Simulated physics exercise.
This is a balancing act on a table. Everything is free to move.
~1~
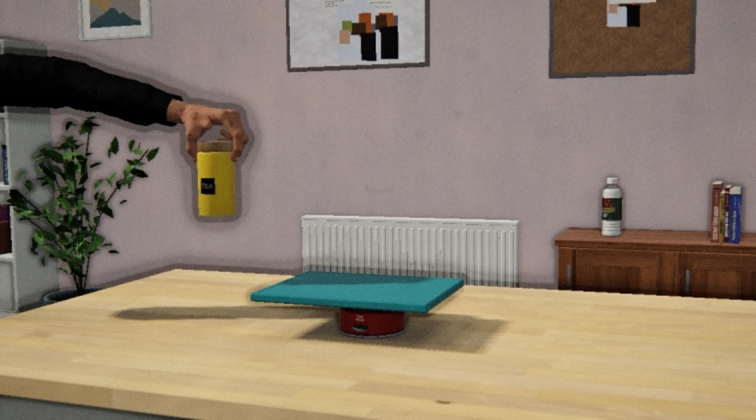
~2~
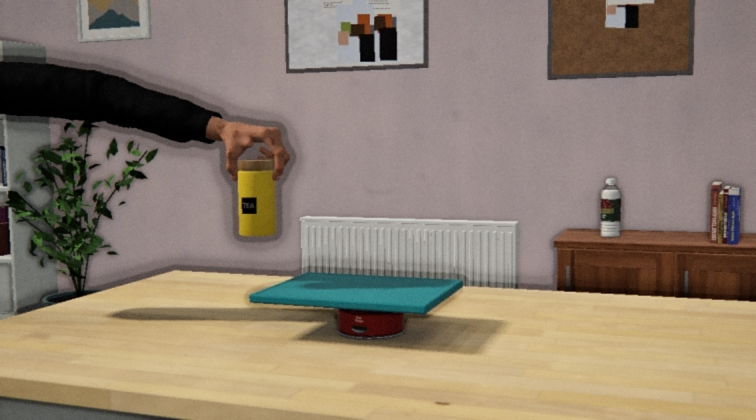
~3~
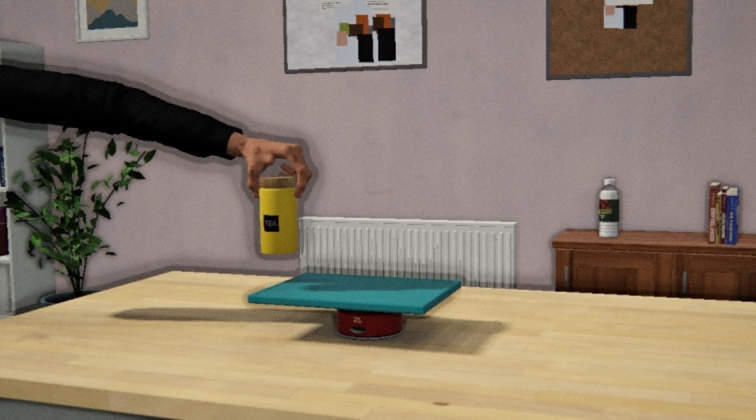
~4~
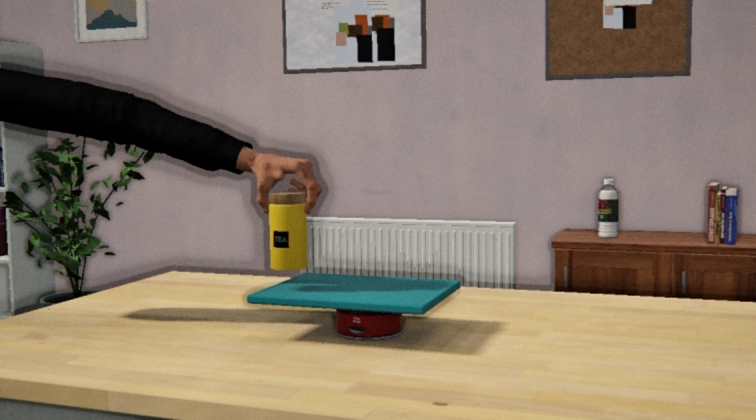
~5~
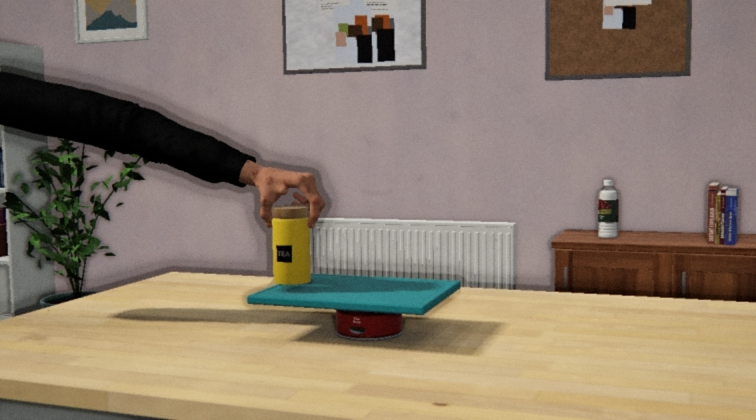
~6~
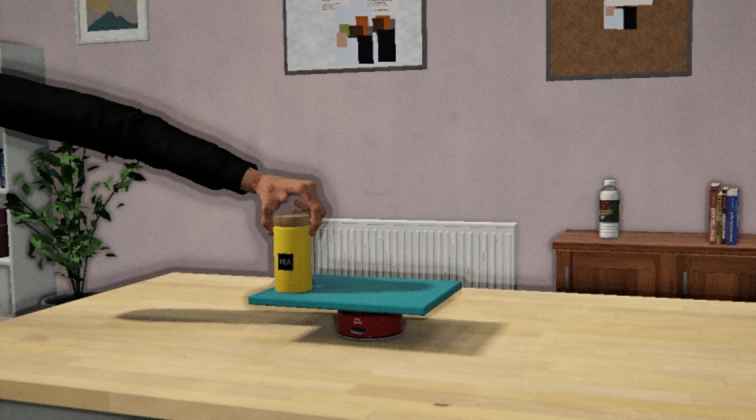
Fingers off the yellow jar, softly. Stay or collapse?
Here the stack gives way.
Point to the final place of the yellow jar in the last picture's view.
Around (230, 316).
Then, 0.40 s after the last picture, yellow jar now fallen; turquoise lid tipped 31° from how it was.
Then, 0.70 s after the last picture, turquoise lid tipped 17° from how it was.
At rest, fallen, yellow jar; the other 2 in place. Seen from the same camera at the end, yellow jar near (231, 315). The stack loses its balance.
